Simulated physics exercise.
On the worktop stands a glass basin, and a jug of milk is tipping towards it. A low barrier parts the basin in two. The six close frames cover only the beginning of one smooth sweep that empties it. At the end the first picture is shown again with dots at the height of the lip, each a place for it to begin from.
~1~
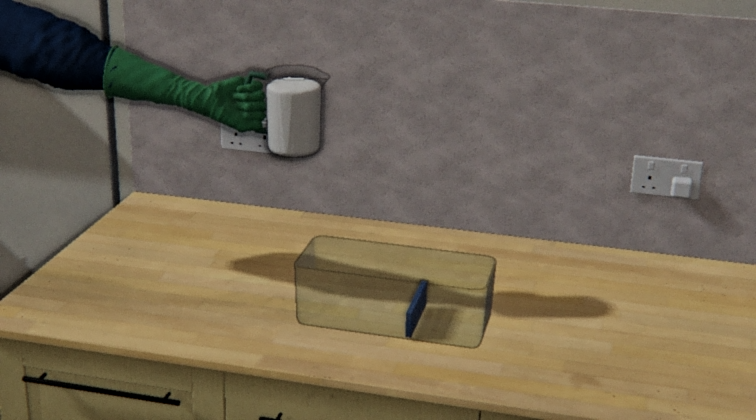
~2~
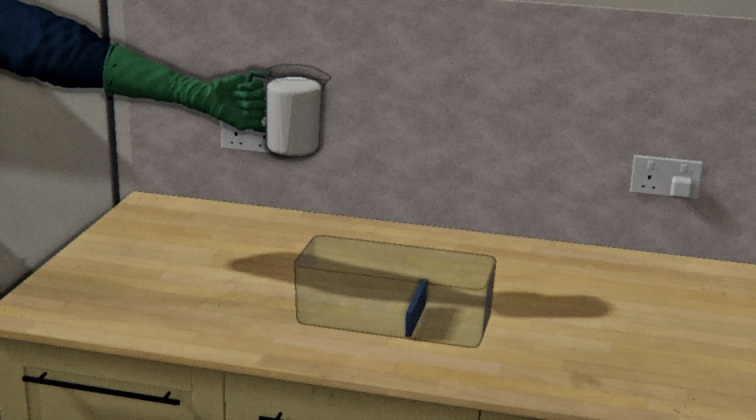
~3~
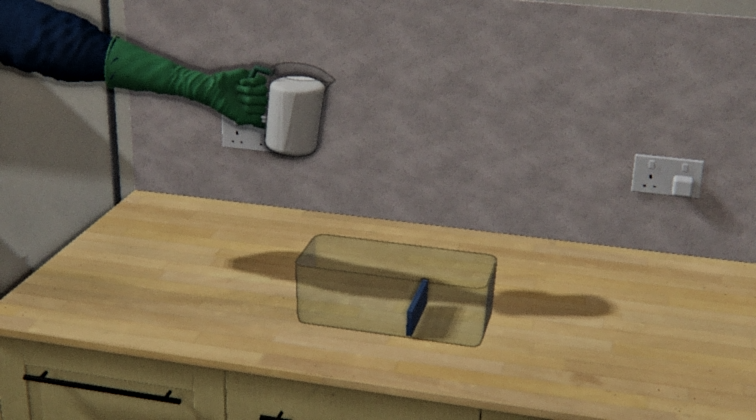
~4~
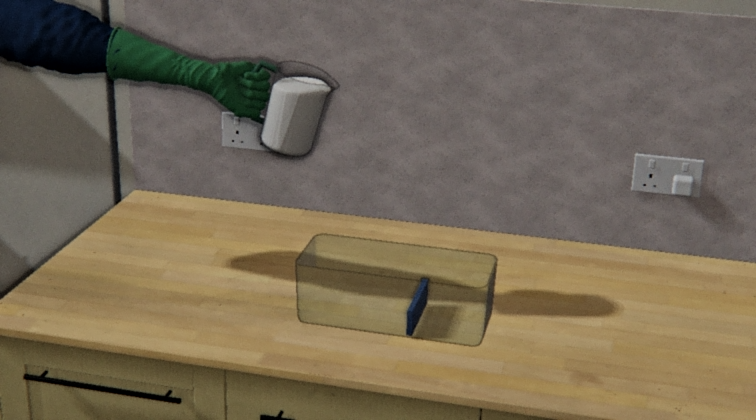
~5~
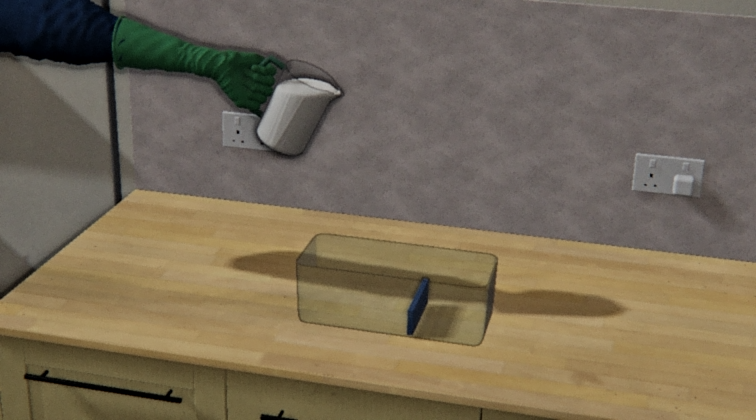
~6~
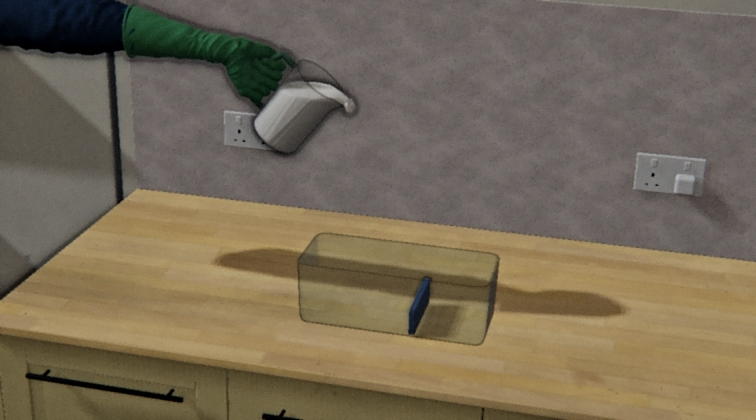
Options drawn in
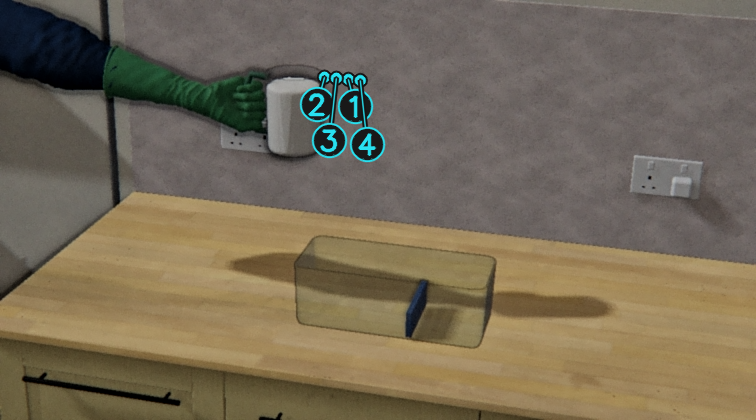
A hand in a green glove and dark blue sleeve holds a clear jug of white milk at the upper left, above a pale wooden worktop seen from slightly above. A clear rectangular basin with a low blue barrier inside stands below, before a mottled grey wall with white sockets. The hand gradually tilts the jug rightward until milk just crosses its lip, while the view barely shifts.
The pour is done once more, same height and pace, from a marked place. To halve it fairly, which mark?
The best spot is 4.
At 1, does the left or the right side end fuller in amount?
More ends on the left.
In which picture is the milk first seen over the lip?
In picture 6.
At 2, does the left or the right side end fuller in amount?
More ends on the left.
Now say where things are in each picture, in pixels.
In the first frame, upright, lip at (329, 77); basin from (297, 321) to (482, 347); top of the wall at (417, 296); nothing has left yet.
In the second frame, upright, lip at (330, 78); nothing has left yet.
In the third frame, tipped about 7°, lip at (334, 81); nothing has left yet.
In the fourth frame, tipped about 15°, lip at (338, 86); nothing has left yet.
In the fifth frame, tipped about 25°, lip at (343, 95); nothing has left yet.
In the sixth frame, tipped about 38°, lip at (347, 105); milk is over the lip, down to (351, 111).
In cyan, 1 at (348, 79); 2 at (324, 77); 3 at (336, 78); 4 at (360, 80).
For spot 1, about 80 % ends left of the wall and 11 % right of it; 9 % is lost outside.
For spot 2, about 90 % ends left of the wall and 6 % right of it; 4 % is lost outside.
For spot 3, about 90 % ends left of the wall and 5 % right of it; 6 % is lost outside.
For spot 4, about 53 % ends left of the wall and 42 % right of it; 5 % is lost outside.
